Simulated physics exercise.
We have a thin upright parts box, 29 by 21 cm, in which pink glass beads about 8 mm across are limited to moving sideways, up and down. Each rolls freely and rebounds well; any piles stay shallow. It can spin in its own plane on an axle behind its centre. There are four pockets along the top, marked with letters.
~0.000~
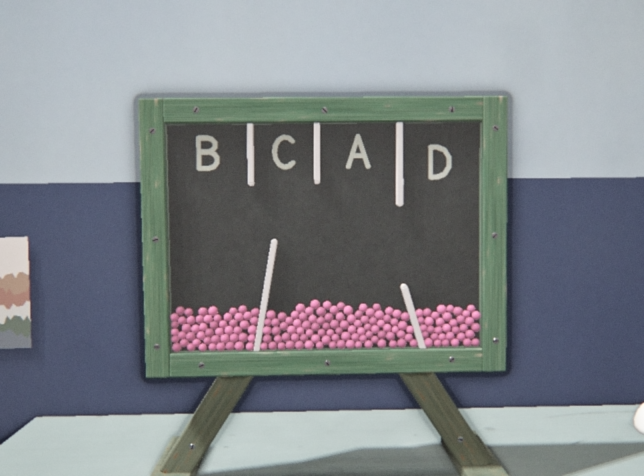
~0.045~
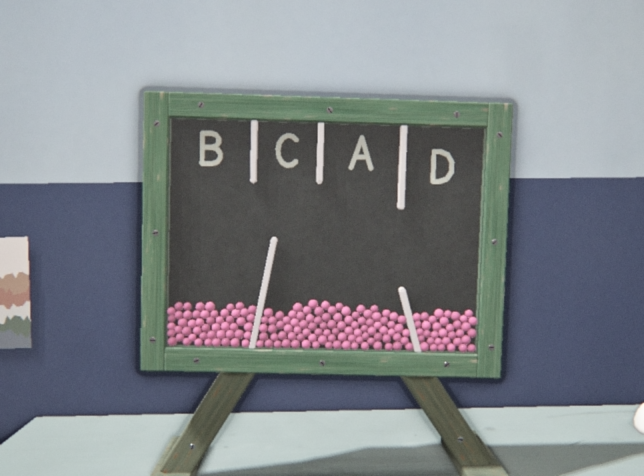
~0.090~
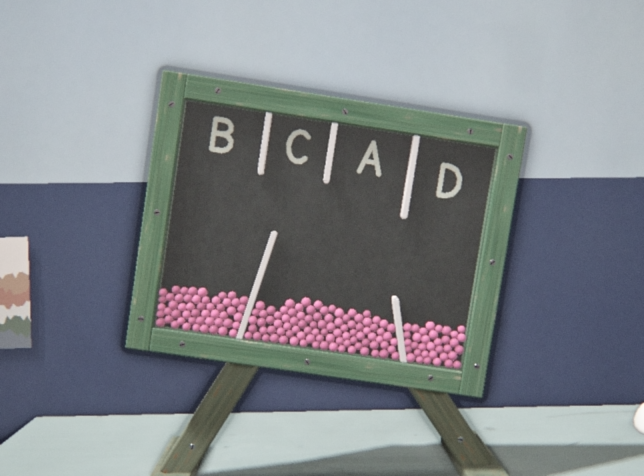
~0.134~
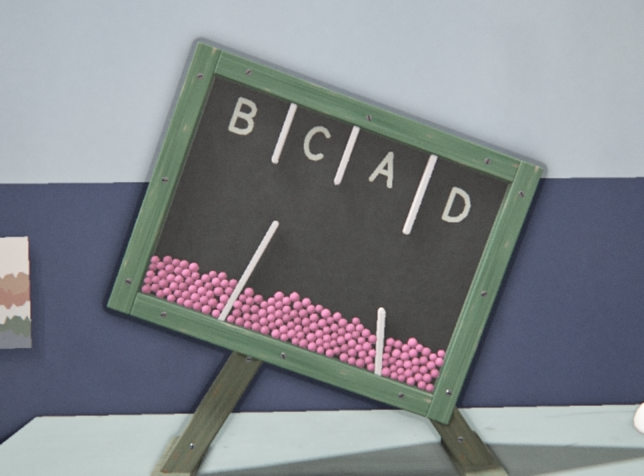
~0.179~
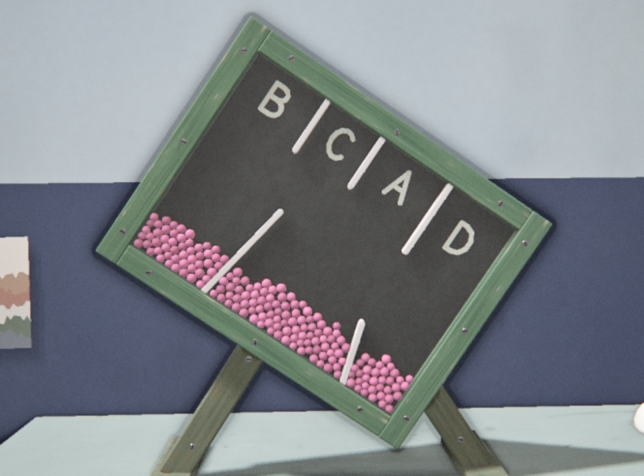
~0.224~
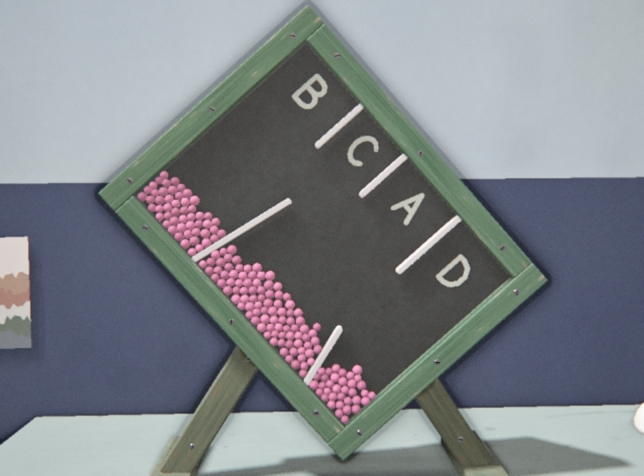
To begin with, a green-framed dark board lettered B, C, A, D sits level on a stand, pink beads layered along its bottom. It turns clockwise, slightly at first, then steeply, while the beads stay banked along the same edge, their layer slanting down toward the right.
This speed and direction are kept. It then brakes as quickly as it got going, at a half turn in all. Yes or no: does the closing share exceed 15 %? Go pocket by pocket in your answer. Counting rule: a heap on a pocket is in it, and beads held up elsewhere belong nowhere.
Pocket A: Yes. Pocket B: Yes. Pocket C: No. Pocket D: Yes.
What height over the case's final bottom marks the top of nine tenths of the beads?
Height: Approx. 5 cm.
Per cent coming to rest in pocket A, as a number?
30 %.
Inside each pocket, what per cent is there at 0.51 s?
Pocket A: 0; pocket B: 0; pocket C: 0; pocket D: 10.
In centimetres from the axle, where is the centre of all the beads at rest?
Roughly 2 cm to the left of the axle and 8 cm beneath it.
After 0.37 s it has turned 95°, the beads' middle is 8 cm left of and level with the axle; inside pockets, nothing yet.
After 0.51 s it has turned 140°, the beads' middle is 5 cm left of and level with the axle; inside pockets, D 10 %.
After 0.71 s it has turned 180°, the beads' middle is 2 cm left of and 7 cm below the axle; inside pockets, A 20 %, B 25 %, C 5 %, D 35 %.
In the end, by 1.5 s, A 30 %, B 25 %, C 5 %, D 40 %.
